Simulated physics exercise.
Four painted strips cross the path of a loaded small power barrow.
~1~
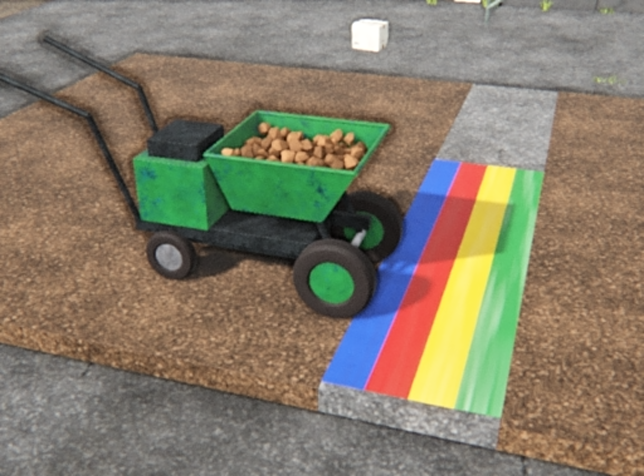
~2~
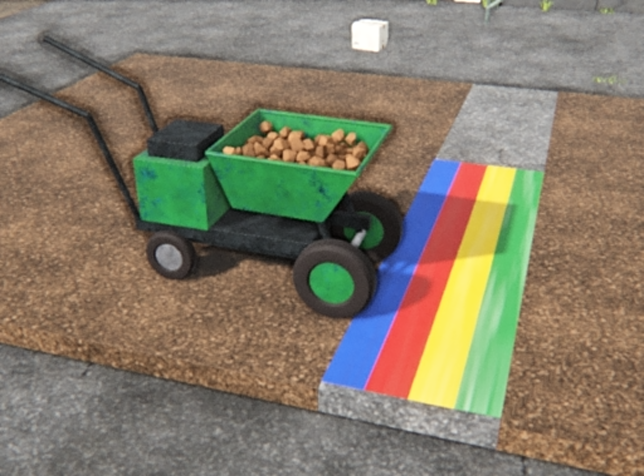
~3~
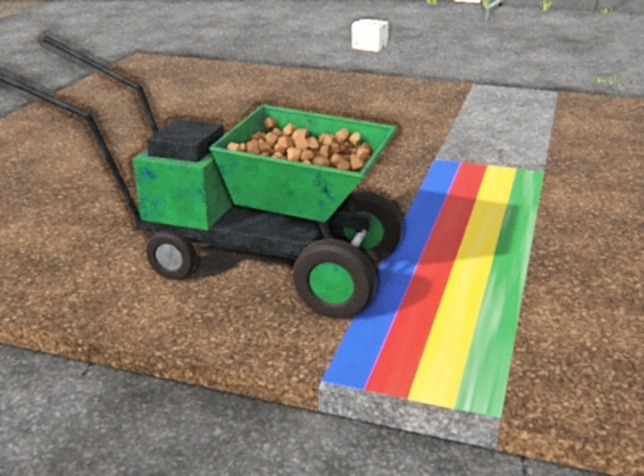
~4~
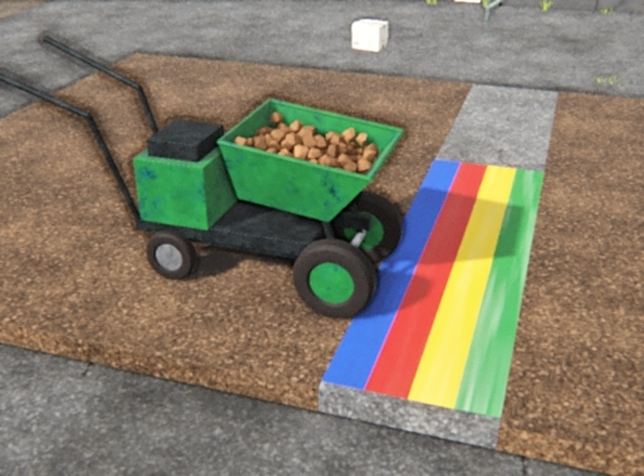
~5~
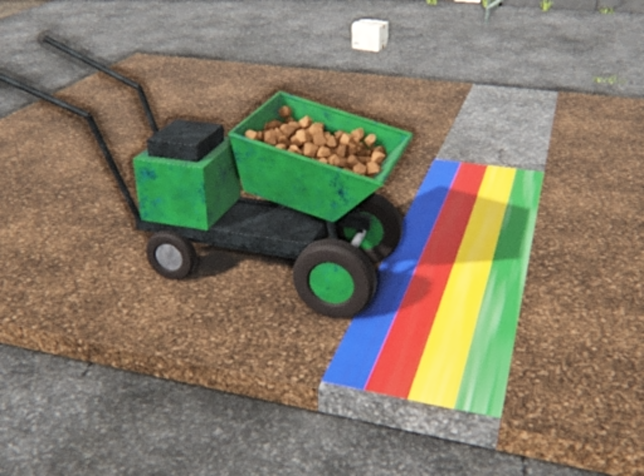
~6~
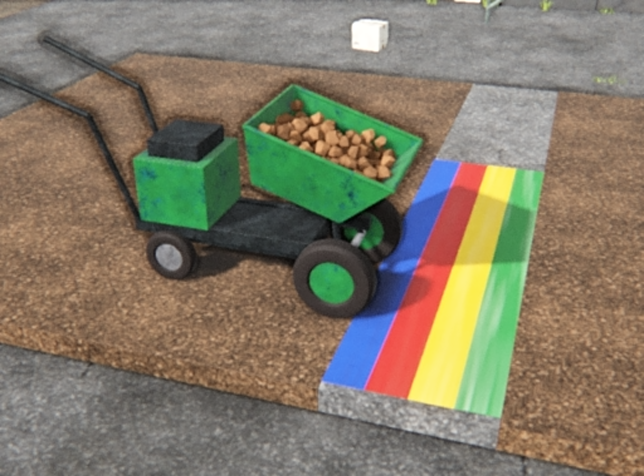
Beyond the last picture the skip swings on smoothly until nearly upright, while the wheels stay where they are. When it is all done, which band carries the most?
The green band carries the most.
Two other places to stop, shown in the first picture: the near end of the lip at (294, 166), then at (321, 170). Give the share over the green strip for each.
Estimates, in order: 20 % then 30 %.
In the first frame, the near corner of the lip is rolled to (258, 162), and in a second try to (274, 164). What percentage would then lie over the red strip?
First place: Around 30 per cent. Second place: Around 40 per cent.
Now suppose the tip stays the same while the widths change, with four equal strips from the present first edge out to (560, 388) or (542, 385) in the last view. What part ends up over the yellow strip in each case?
In order, 50 % and 40 %.
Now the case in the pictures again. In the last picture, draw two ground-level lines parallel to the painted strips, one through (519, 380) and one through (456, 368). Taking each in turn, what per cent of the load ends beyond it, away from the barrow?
Roughly 30 and 80 %.
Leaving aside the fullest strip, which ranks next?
That would be the yellow strip, in second.
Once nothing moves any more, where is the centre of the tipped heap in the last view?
Near (501, 303).
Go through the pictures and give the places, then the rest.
The first frame shows lip of the skip (355, 174), level; top of the load (314, 152), clay clods; blue strip (361, 346); red strip (402, 354); yellow strip (443, 362); green strip (486, 370).
The second frame shows lip of the skip (357, 175), level; top of the load (315, 151).
The third frame shows lip of the skip (362, 176), tipped barely; top of the load (297, 145).
The fourth frame shows lip of the skip (370, 180), tipped a little; top of the load (293, 141).
The fifth frame shows lip of the skip (380, 184), tipped a little; top of the load (290, 132).
The sixth frame shows lip of the skip (392, 191), tipped clearly; top of the load (302, 127); blue strip (361, 346); red strip (402, 354); yellow strip (443, 362); green strip (486, 370).
Just after the last frame, skip tipped steeply; every one in the skip.
A moment on, skip tipped steeply; the larger part in the skip; just a few over the yellow strip; about a tenth over the green strip; just a few falling.
Further on, skip tipped right over; roughly a quarter in the skip; just a few over the red strip; about a tenth over the yellow strip; roughly a third over the green strip; roughly a quarter off the paint.
When it is over, skip tipped right over; just a few in the skip; not one over the blue strip; about a tenth over the red strip; roughly a quarter over the yellow strip; roughly a third over the green strip; roughly a third off the paint.
